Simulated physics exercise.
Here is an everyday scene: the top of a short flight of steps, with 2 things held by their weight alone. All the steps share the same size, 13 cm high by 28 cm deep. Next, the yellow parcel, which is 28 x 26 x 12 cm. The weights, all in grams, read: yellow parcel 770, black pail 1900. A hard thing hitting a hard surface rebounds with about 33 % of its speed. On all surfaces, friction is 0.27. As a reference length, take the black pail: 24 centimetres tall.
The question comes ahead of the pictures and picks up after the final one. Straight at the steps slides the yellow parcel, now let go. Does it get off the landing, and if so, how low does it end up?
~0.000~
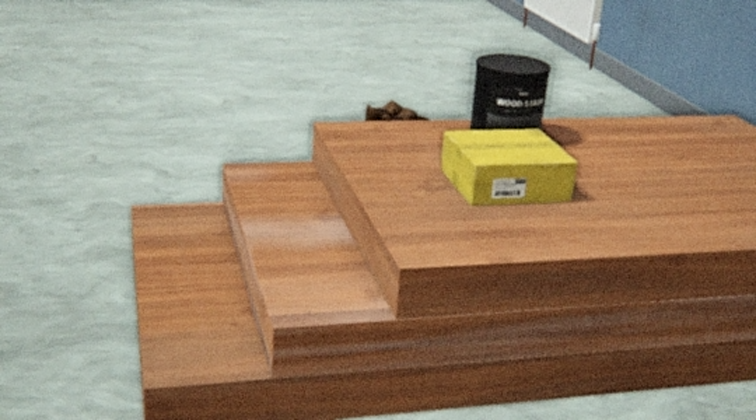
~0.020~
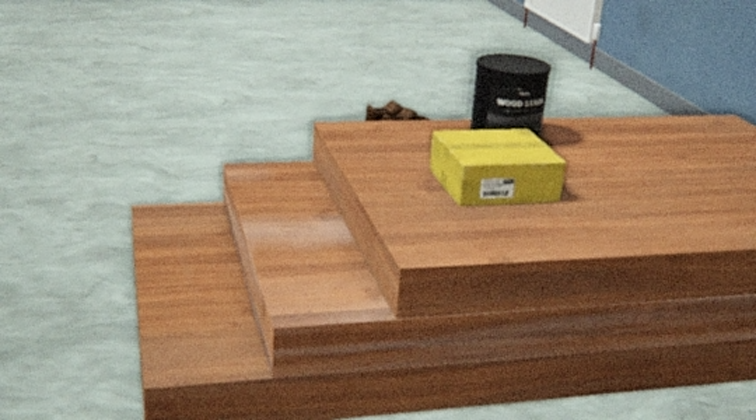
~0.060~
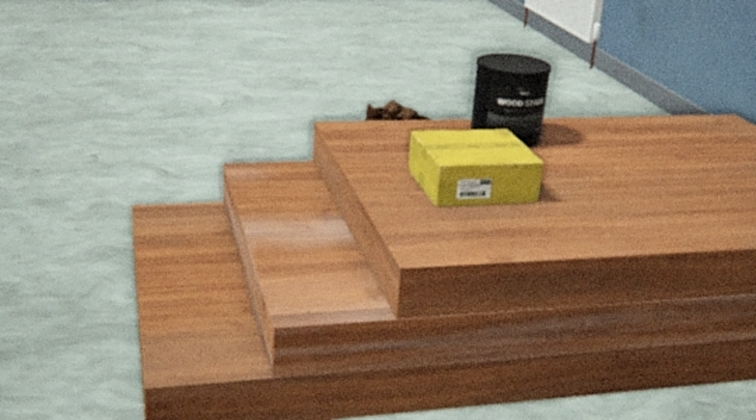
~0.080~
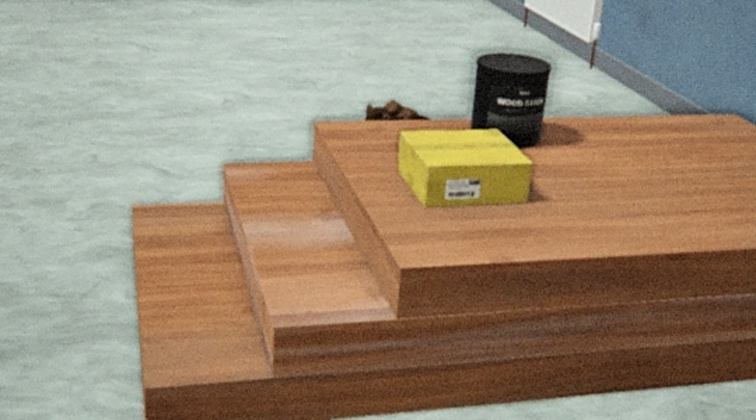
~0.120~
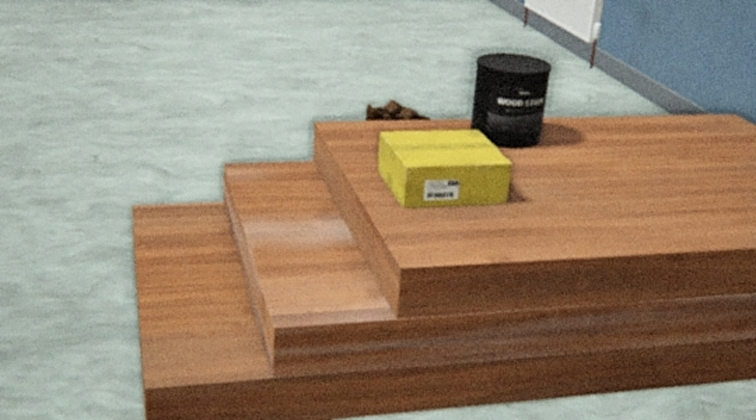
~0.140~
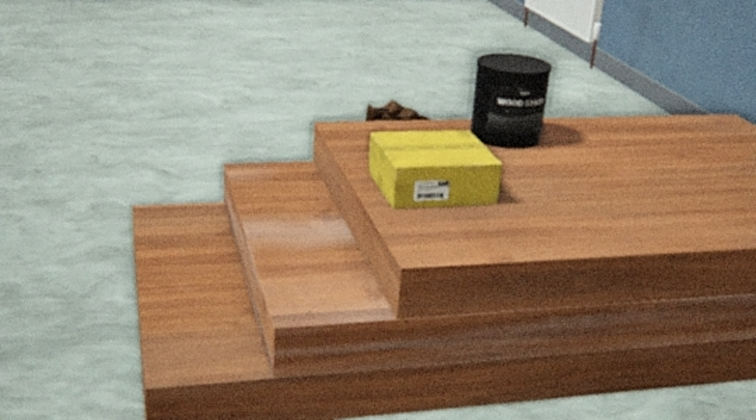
Yes, partway down the steps.
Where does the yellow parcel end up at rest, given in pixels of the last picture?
At pixel (269, 219) or so, give or take.
After 0.24 s, 9 cm to the first step; yellow parcel near (389, 169).
After 0.34 s, 0 cm past the top edge and 0 cm lower; yellow parcel near (355, 170).
After 0.54 s, 14 cm past the top edge and 6 cm lower; yellow parcel near (302, 195).
After 0.74 s, 21 cm past the top edge and 13 cm lower; yellow parcel near (275, 217).
In the end (1.2 s), 23 cm past the top edge and 13 cm lower; black pail under 12 cm from the start. At the end, from the last picture's camera, yellow parcel near (268, 219).
